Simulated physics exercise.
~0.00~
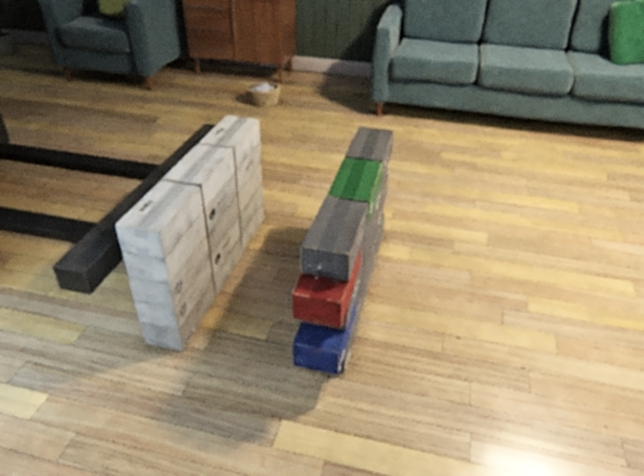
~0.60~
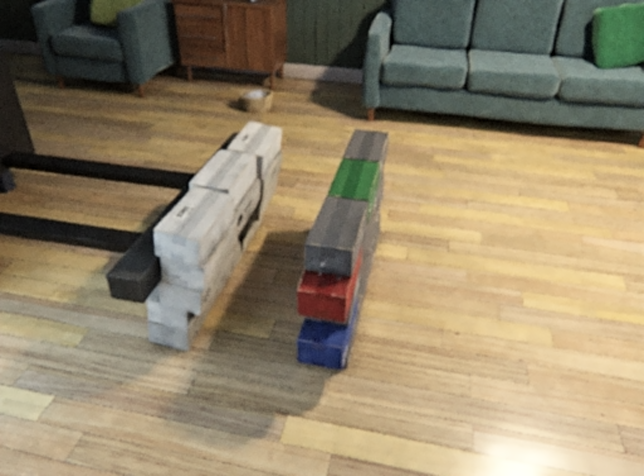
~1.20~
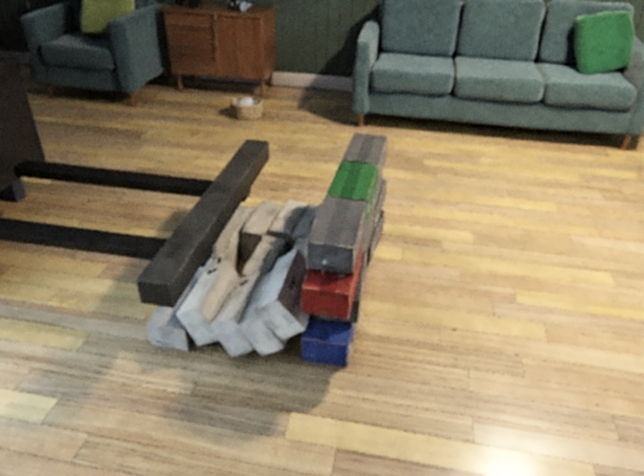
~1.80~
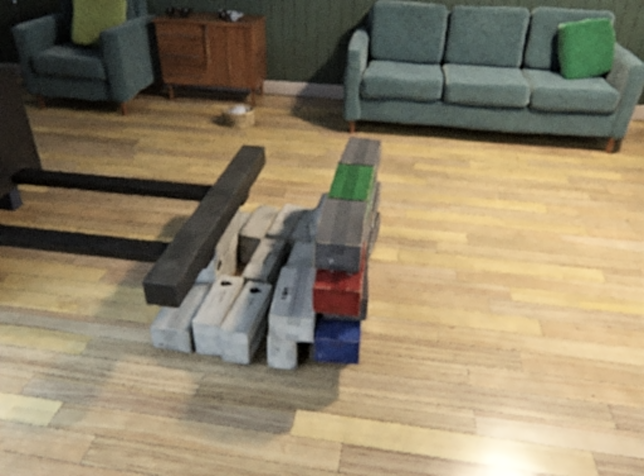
In this clip, a dark beam on a lift truck pushes rightward into a pale wall of boxes, which topples against a second wall of grey and coloured boxes, and the beam stops with the second wall still standing, the green box up on its top.
